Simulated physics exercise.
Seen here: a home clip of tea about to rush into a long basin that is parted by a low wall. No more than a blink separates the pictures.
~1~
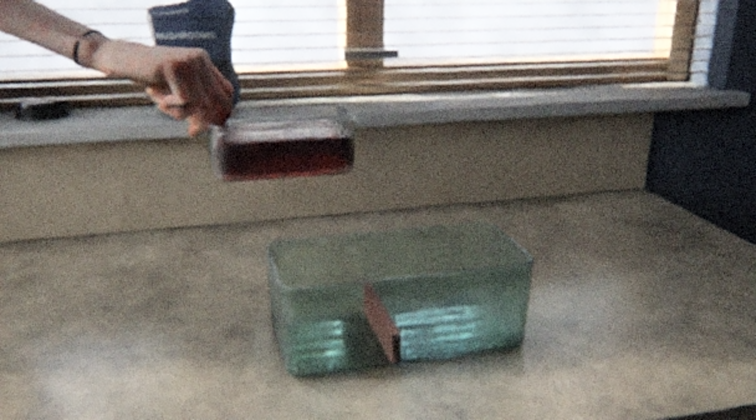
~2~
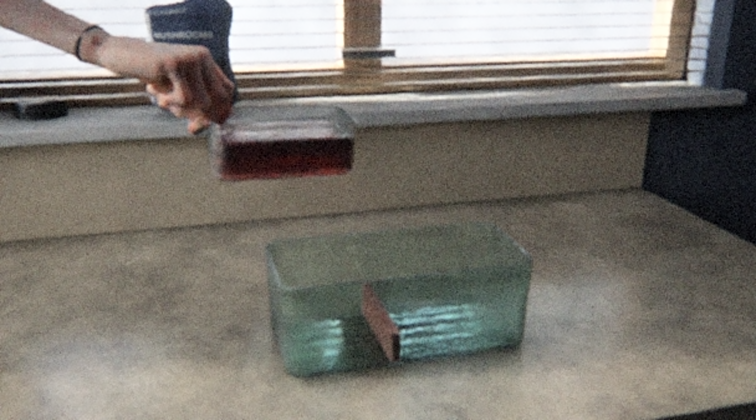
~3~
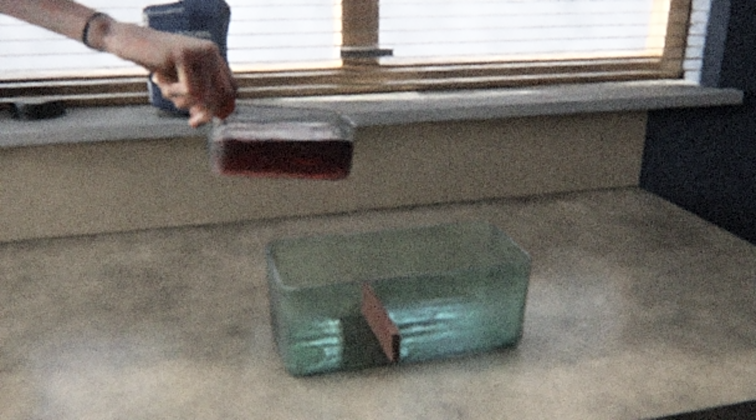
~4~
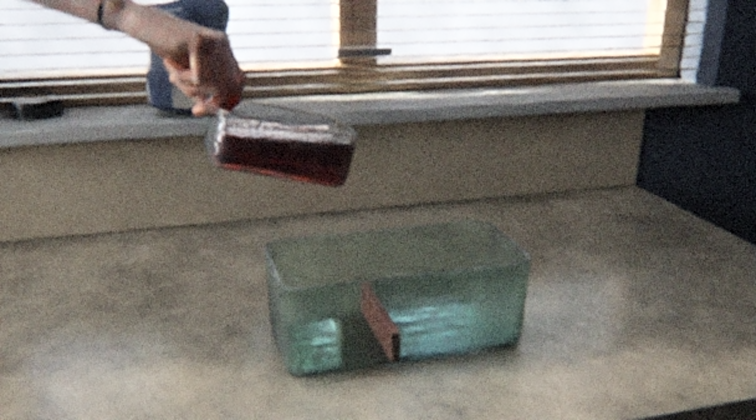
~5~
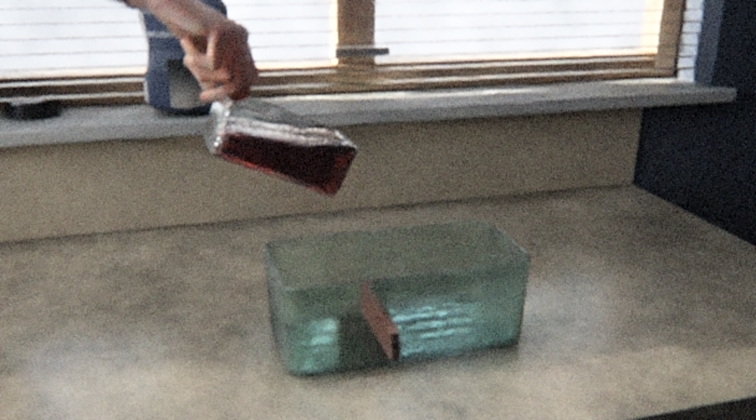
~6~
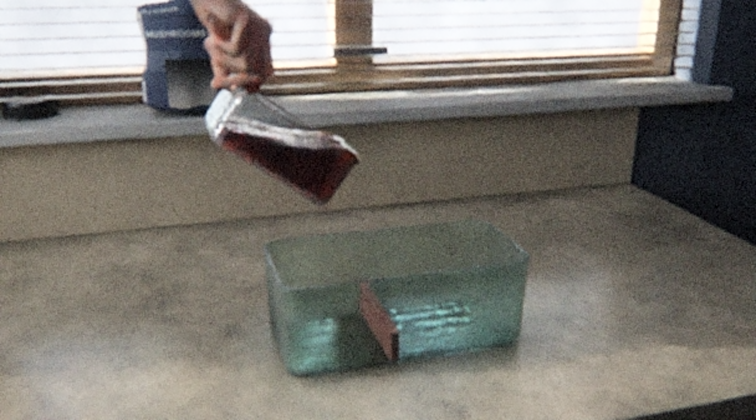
The clip shows a hand holding a clear container of dark red tea above a long glass basin with a low dividing wall on a counter, then steadily tilting the container down to the right while the basin stays still.
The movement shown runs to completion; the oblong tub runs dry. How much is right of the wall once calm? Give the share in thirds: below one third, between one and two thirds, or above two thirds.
The right side of the wall holds a middle share, one third to two thirds.
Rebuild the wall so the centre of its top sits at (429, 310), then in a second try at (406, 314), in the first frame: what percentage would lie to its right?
20 per cent, then 25 per cent, roughly.
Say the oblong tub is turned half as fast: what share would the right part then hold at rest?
About 65 per cent.
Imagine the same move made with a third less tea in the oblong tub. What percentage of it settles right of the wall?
About 35 percent.
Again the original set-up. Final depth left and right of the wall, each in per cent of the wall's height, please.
The left comes to 30 % and the right to 30 %.
A moment on, the oblong tub is tipped right over and 8 per cent is still to pour, 12 is left of the wall and 40 right of it.
Next, the oblong tub is tipped right over and 1 per cent is still to pour, 35 is left of the wall and 58 right of it.
Then the oblong tub is tipped right over and 0 per cent is still to pour, 40 is left of the wall and 56 right of it.
Later the oblong tub is tipped right over and 0 per cent is still to pour, 41 is left of the wall and 56 right of it.
At rest 41 per cent lies left of the wall, 56 right of it and 3 outside.
